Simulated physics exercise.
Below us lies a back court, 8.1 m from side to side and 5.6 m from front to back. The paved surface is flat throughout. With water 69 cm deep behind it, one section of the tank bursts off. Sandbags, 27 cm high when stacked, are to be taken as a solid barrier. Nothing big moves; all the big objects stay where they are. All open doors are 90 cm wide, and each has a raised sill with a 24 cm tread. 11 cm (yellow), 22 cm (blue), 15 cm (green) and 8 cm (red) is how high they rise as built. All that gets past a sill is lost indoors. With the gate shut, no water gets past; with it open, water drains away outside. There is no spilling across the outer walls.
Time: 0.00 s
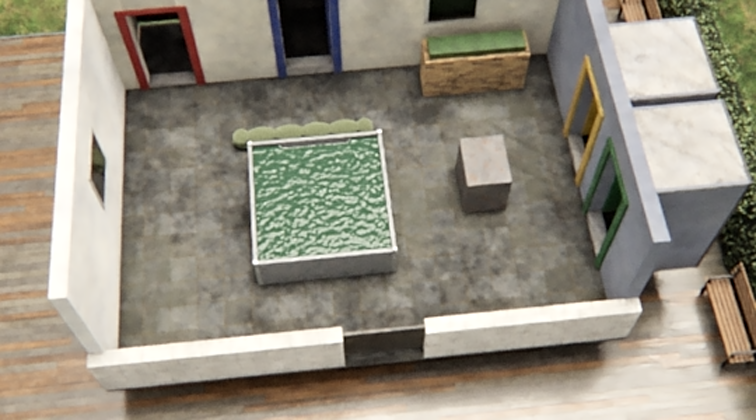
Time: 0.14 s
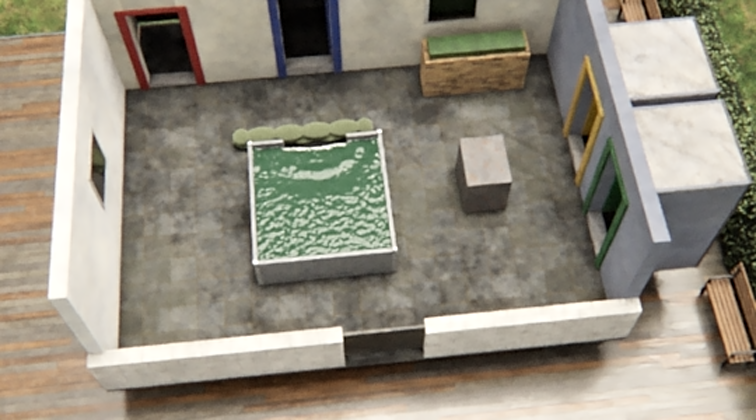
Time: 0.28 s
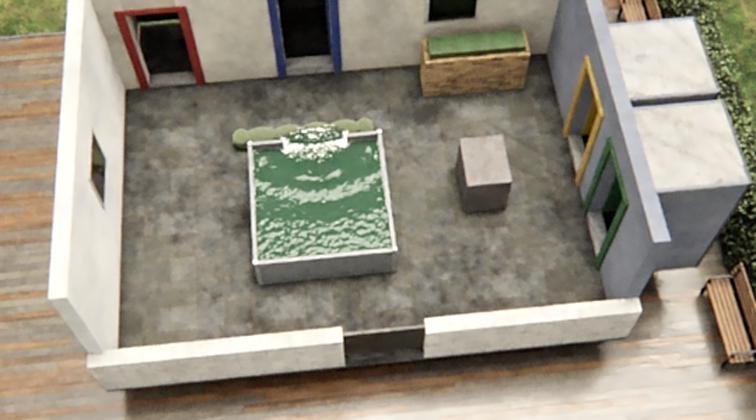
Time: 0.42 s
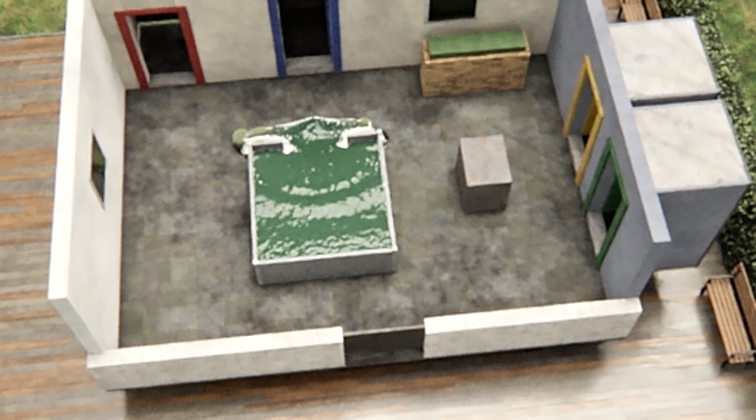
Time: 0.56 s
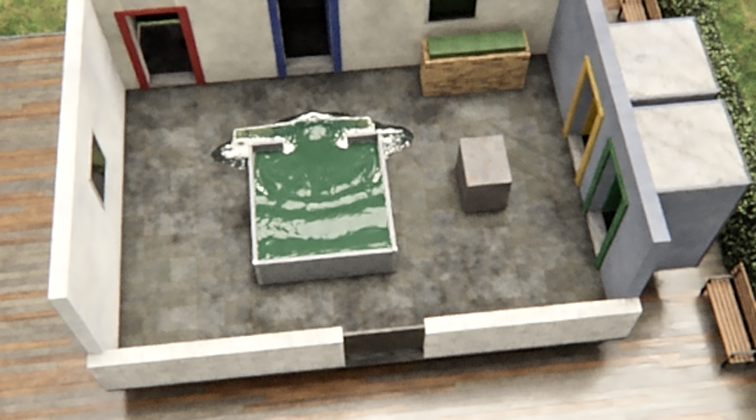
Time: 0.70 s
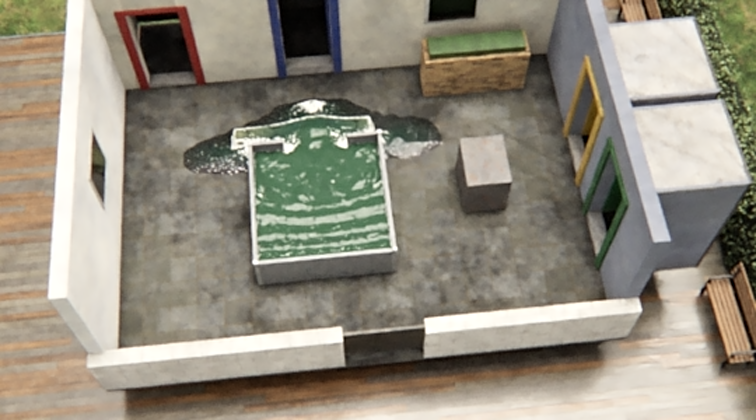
A walled court with a grey paved floor is seen from high above, with wooden decking outside and a square, pale-walled tank of rippling green water in the middle. Red and blue doorframes stand along the far wall, yellow and green ones on the right, near a grey block and a brick planter. The tank's far side opens, and water pours out over the low hedge behind, spreading left and right across the floor while the camera stays still.
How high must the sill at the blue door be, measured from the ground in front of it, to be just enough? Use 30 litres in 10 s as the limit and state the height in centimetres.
About 15 cm.
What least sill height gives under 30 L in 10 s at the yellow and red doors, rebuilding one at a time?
You'd want about 10.5 centimetres at yellow and about 7.0 centimetres at red.
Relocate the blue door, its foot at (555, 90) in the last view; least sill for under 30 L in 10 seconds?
Around 12.0 cm would do it.
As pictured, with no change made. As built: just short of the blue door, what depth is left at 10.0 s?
About 9.0 centimetres deep.
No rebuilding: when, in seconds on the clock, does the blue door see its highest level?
The level tops out near 1.6 seconds.
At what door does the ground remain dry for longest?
That would be the green door.
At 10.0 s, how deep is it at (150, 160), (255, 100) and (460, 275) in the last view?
First spot about 5 cm, second about 7 cm, third about 7 cm.
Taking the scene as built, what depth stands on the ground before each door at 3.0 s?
Lab note, cm: Yellow 13; blue 13; green 1; red 6.
After 1.4 s water covers 35 % of the floor, deepest (58 cm) near (312, 145); 23 cm at the blue door, 0 litres in over its 22 cm sill.
After 3.0 s water covers 55 % of the floor, deepest (36 cm) near (312, 145); 13 cm at the blue door, 3 litres in over its 22 cm sill.
After 10.0 s water covers 95 % of the floor, deepest (20 cm) near (303, 154); 9 cm at the blue door, 3 litres in over its 22 cm sill.
At the blue door as built, the water arrived by 1.0 s and peaked near 24 cm at 1.6 s.
Run again over the same 10 s with other heights there, 39 litres in over 14 cm, 10 litres over 19 cm. The limit of 30 litres is kept from about 15 cm up.
